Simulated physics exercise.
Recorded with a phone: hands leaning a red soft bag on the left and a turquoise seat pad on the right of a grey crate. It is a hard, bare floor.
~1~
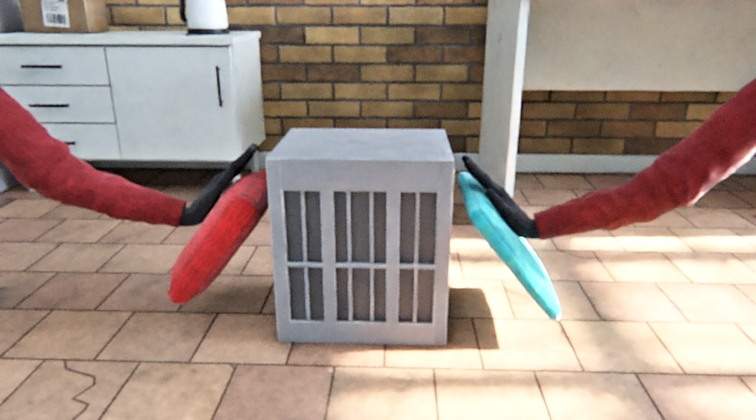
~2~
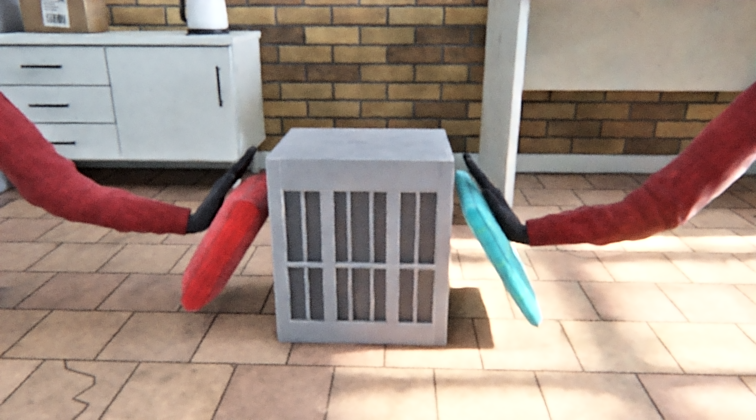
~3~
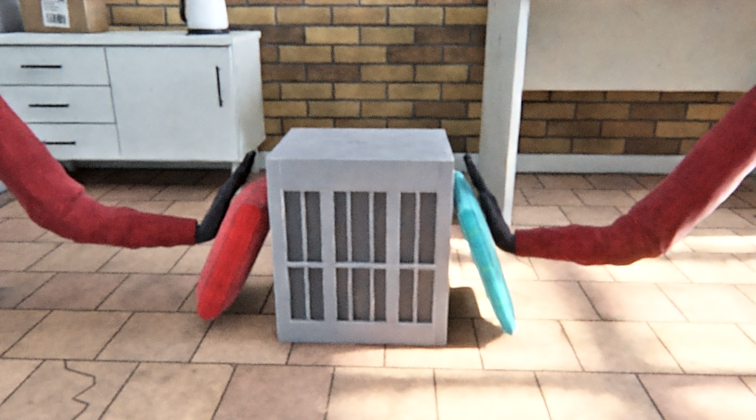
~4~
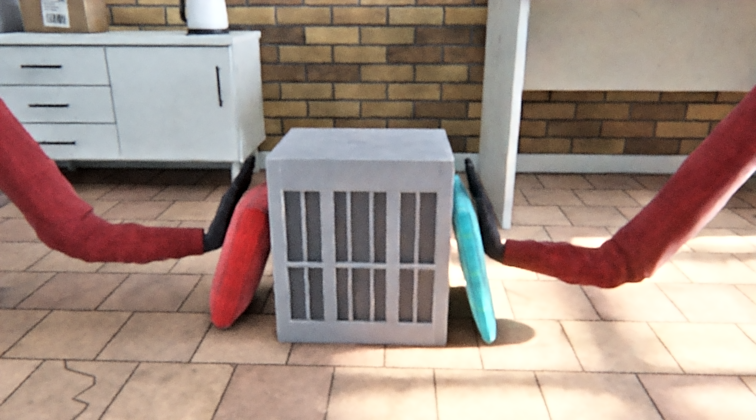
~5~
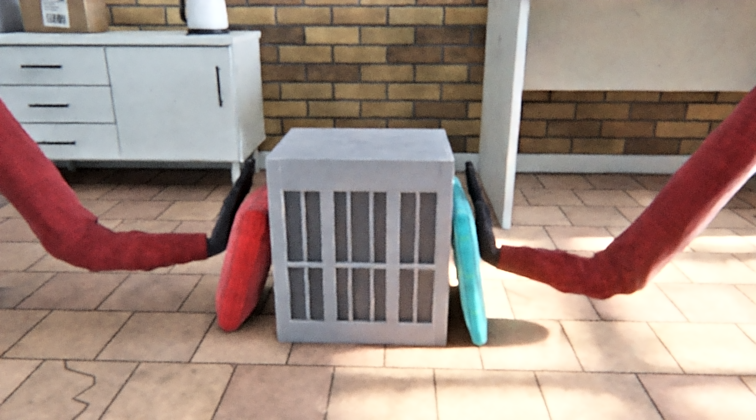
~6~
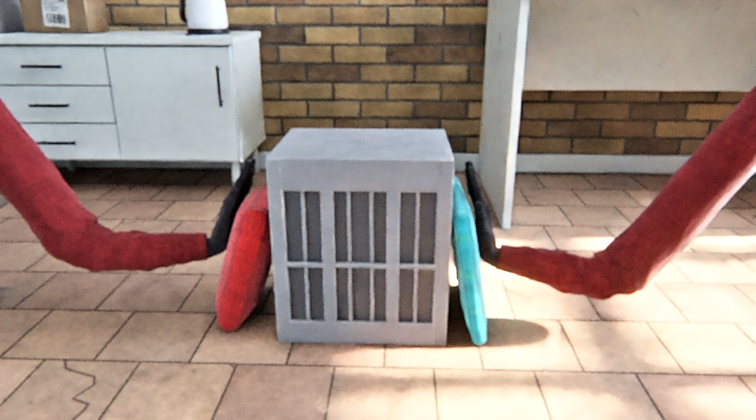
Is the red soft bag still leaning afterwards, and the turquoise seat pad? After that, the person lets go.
Afterwards the red soft bag is still leaning, the turquoise seat pad is still leaning.
Then, 0.32 s past the final frame, soft bag still up near (253, 253); seat pad still up near (464, 256).
When it is over, soft bag still up near (253, 253); seat pad still up near (464, 256). The red soft bag holds its lean and the turquoise seat pad remains propped up.
